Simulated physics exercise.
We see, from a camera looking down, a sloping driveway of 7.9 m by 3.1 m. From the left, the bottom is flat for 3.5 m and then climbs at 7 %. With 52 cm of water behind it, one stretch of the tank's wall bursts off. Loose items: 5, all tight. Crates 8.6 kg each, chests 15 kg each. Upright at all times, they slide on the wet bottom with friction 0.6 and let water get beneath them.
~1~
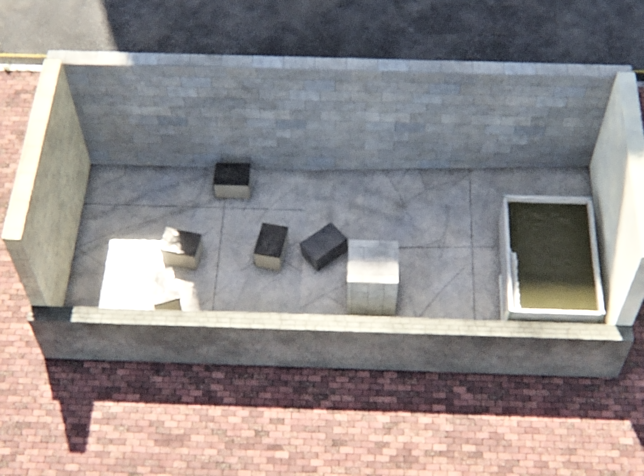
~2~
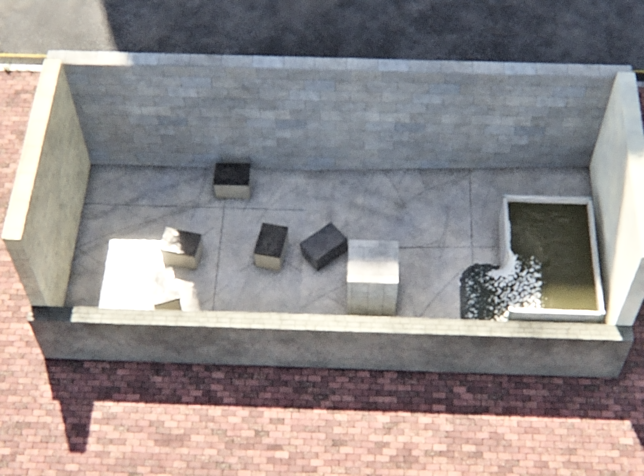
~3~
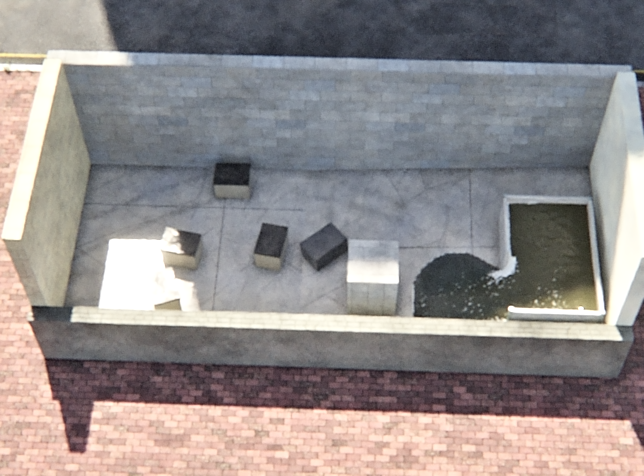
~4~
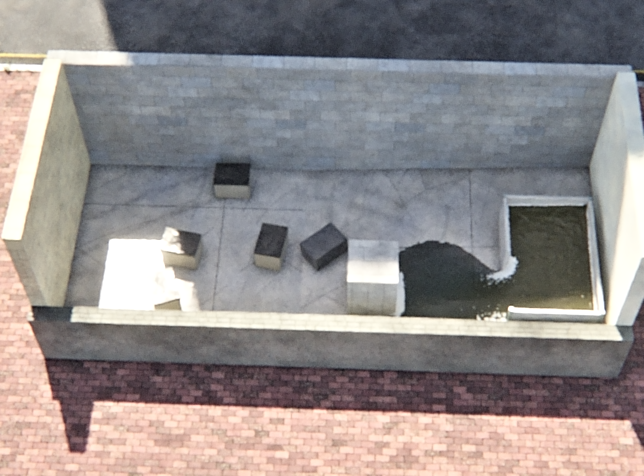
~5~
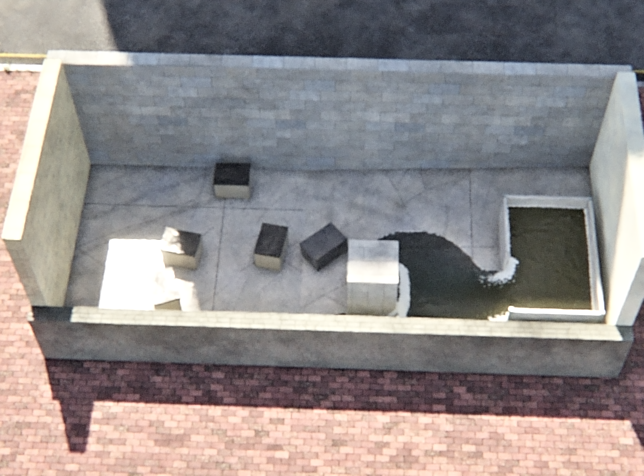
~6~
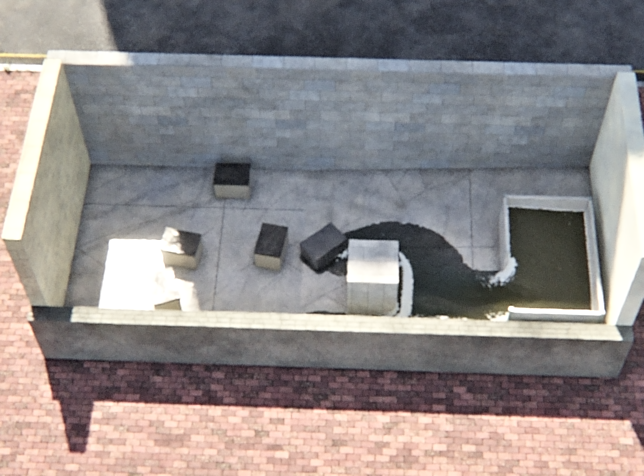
In a walled concrete yard, dark water pours from a tank and spreads left around still blocks.
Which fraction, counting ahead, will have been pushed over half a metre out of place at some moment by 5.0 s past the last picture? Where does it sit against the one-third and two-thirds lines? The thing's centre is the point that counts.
Between the lines.
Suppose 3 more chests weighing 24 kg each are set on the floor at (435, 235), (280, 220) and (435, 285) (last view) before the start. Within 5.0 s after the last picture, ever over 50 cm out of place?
Taking them in order, the first is below the mark, the second below the mark and the third above the mark.
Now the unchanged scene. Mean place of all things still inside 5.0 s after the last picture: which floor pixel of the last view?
Around (210, 233).
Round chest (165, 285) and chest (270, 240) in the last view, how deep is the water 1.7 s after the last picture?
Roughly 6 and 2 cm.
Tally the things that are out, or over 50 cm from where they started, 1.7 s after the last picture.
1.
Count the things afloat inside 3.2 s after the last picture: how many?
Of them, 2.
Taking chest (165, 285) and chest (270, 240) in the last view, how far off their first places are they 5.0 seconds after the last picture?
So you get 250 cm for the one named first, 0 cm for the other.
Then, 0.4 s after the last picture 0 of 5 are over 50 cm from their spots; 0 afloat.
Then, 1.7 s after the last picture 1 of 5 are over 50 cm from their spots; 0 afloat.
Then, 3.2 s after the last picture 2 of 5 are over 50 cm from their spots; 2 afloat.
Then, 5.0 s after the last picture 2 of 5 are over 50 cm from their spots, and 2 have been at some point; 3 afloat.
